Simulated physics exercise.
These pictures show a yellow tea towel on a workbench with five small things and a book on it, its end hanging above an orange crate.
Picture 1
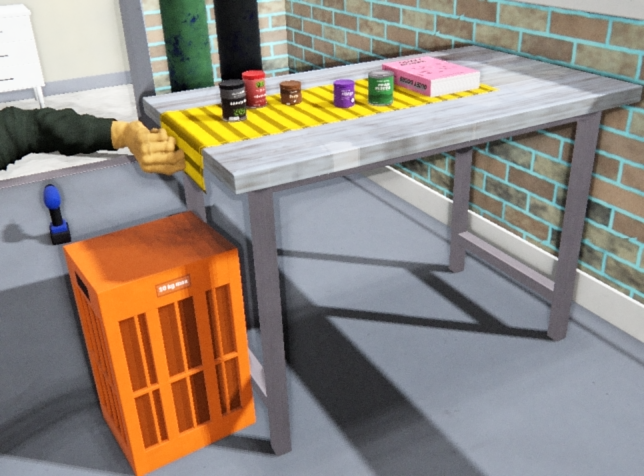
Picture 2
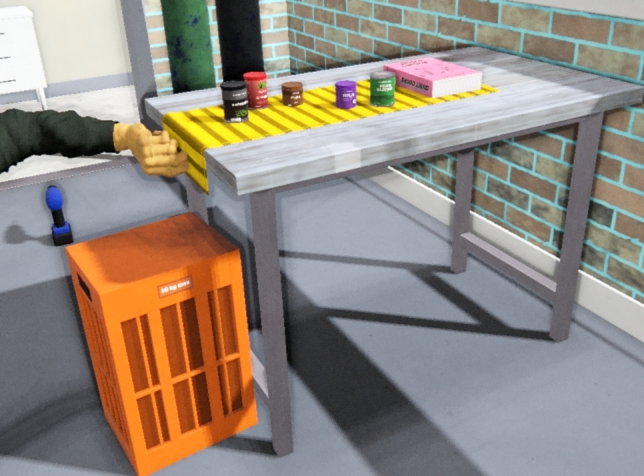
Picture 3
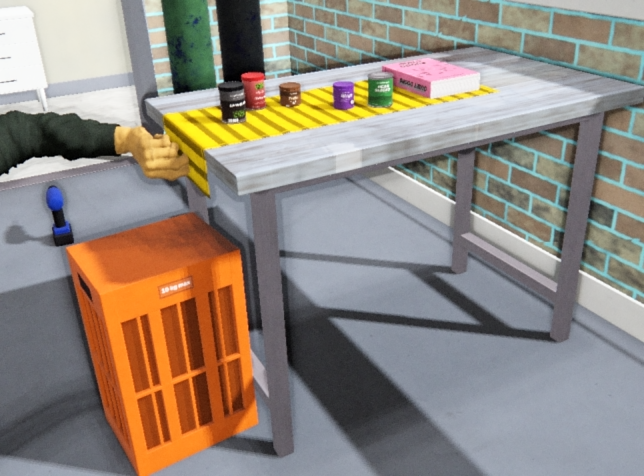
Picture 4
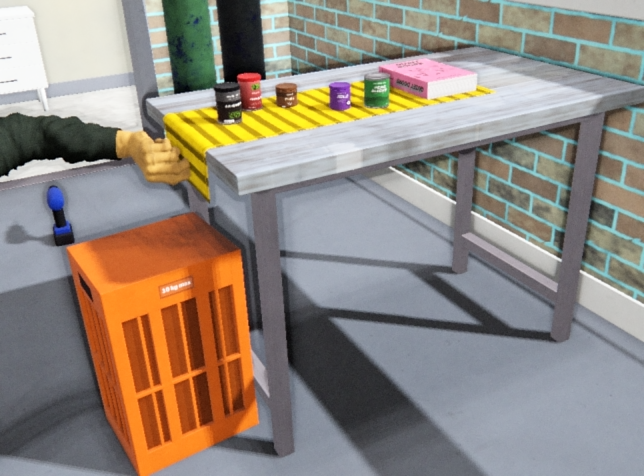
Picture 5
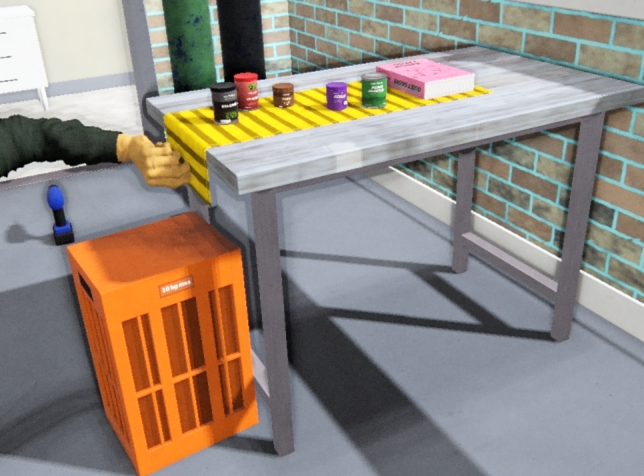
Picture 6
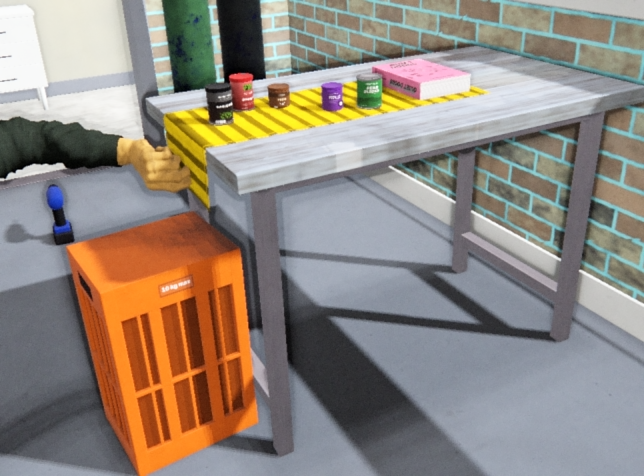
The clip shows a gloved hand at the left gripping the end of a yellow striped cloth on a workbench above an orange crate, pulling it slightly downward as the small containers and pink book on it shift slightly left.
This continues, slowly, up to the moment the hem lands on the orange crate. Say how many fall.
It carries off one.
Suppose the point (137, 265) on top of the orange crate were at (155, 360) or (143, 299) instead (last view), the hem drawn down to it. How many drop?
Then 4 and 2.
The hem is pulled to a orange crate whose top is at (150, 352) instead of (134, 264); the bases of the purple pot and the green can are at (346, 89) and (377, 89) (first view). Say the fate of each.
The purple pot remains up, the green can does not fall.
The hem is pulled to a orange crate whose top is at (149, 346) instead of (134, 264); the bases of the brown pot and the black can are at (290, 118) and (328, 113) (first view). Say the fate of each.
The brown pot falls; the black can tumbles off.
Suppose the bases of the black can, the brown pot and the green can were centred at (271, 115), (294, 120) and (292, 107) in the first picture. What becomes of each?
The black can stays on, the brown pot does not fall, the green can stays on.
Soon after, hem near (193, 218); all still up.
Then, hem on the crate; black can gone.
At rest, hem on the crate; black can gone. The answer is one.
